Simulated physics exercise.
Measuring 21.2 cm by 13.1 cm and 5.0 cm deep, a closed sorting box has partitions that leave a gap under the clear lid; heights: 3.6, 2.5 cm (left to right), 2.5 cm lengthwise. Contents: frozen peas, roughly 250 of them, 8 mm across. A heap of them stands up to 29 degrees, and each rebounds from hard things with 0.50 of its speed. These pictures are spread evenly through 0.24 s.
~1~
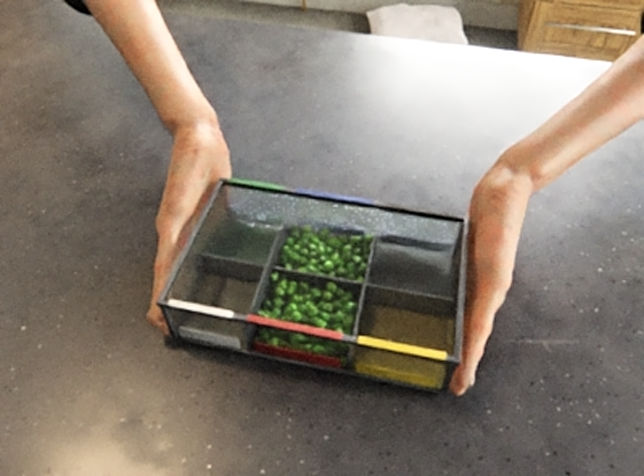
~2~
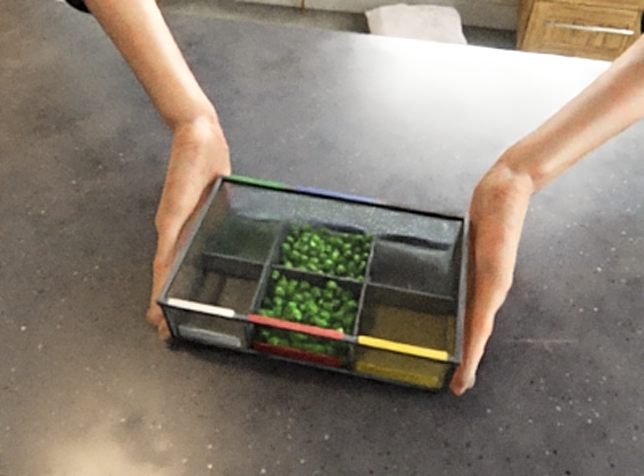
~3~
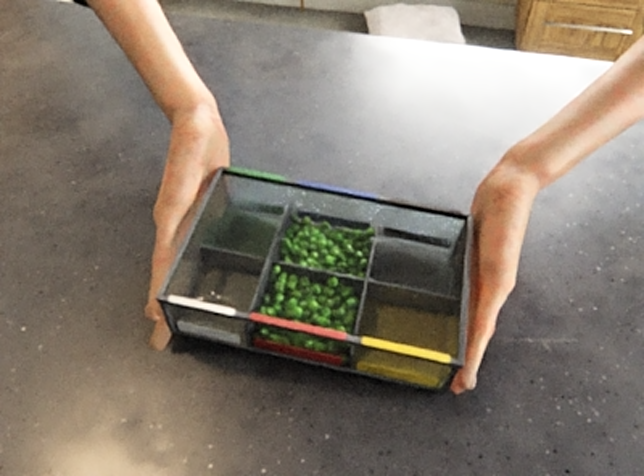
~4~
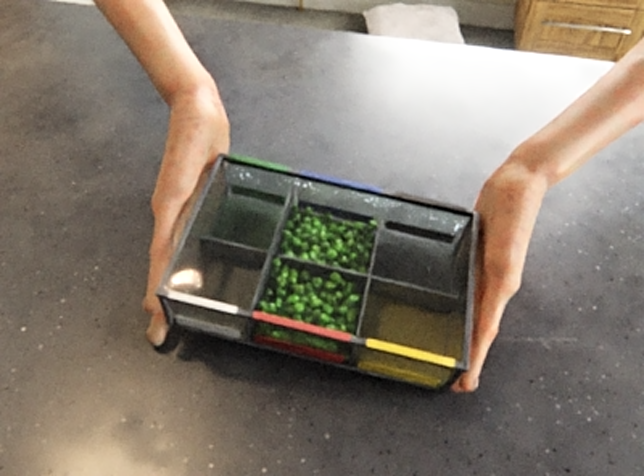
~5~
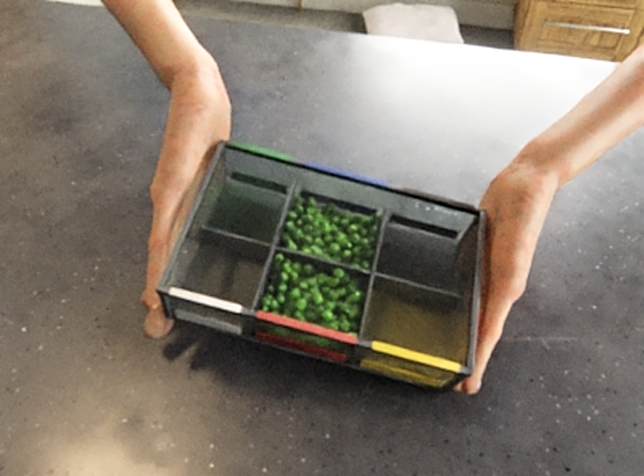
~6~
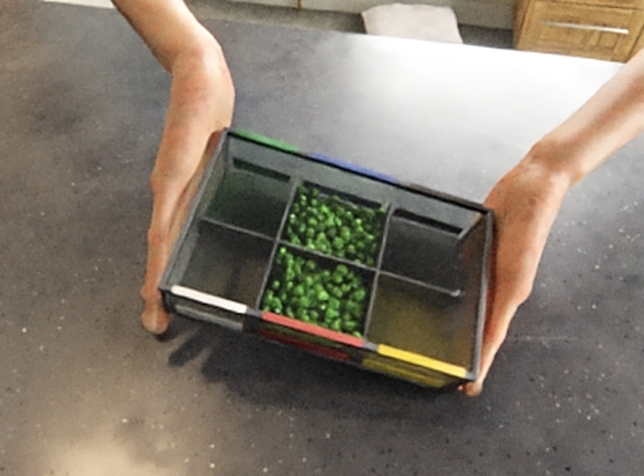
The footage shows two hands holding a clear-lidded, partitioned box with green peas in its two middle compartments on a dark speckled countertop, then gradually tilting it so that the right front corner is lowest while the peas stay in the middle.
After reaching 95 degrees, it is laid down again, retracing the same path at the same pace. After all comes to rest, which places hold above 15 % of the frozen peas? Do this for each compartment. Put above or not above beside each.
Result: Red compartment: Beats the threshold; blue compartment: Fails to beat the threshold; green compartment: Fails to beat the threshold; yellow compartment: Beats the threshold; white compartment: Fails to beat the threshold; black compartment: Fails to beat the threshold.
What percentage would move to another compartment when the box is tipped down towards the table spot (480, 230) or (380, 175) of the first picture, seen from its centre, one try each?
About 75 per cent on the first try and 50 per cent on the second.
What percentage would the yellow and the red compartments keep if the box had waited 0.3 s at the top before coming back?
That would leave yellow with 75 percent and red with 20 percent.
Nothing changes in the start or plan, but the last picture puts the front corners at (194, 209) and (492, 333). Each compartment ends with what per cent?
Each compartment ends with this per cent: Red 5, blue 10, green 0, yellow 10, white 0 and black 70.
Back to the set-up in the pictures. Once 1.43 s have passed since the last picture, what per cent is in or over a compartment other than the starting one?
Around 75 percent.
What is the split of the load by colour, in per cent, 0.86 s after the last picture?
Red 40 %, blue 25 %, green 0 %, yellow 30 %, white 0 %, black 5 %.
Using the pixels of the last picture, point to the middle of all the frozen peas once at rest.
Once everything settles, the centre is around (397, 343).
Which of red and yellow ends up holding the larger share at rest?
The yellow one.
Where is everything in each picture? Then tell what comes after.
Box tilt 0 degrees, front corners at (163, 301) and (454, 358); red 55 %, blue 45 %, in the first frame.
Box tilt 1 degrees, front corners at (163, 300) and (455, 359), in the second frame.
Box tilt 4 degrees, front corners at (163, 297) and (457, 361), lowest corner right front, in the third frame.
Box tilt 8 degrees, front corners at (163, 292) and (462, 365), lowest corner right front, in the fourth frame.
Box tilt 13 degrees, front corners at (163, 288) and (466, 369), lowest corner right front, in the fifth frame.
Box tilt 18 degrees, front corners at (165, 285) and (471, 374), lowest corner right front; red 55 %, blue 45 %, in the sixth frame.
Then, 0.86 s after the last picture, tilt 95 degrees; red 40 %, blue 25 %, yellow 30 %, black 5 %.
Then, 1.43 s after the last picture, tilt 42 degrees; red 20 %, blue 5 %, yellow 75 %.
Then, 2.06 s after the last picture, tilt 0 degrees; red 20 %, blue 5 %, yellow 75 %.
In the end, red 20 %, blue 5 %, green 0 %, yellow 75 %, white 0 %, black 0 %.
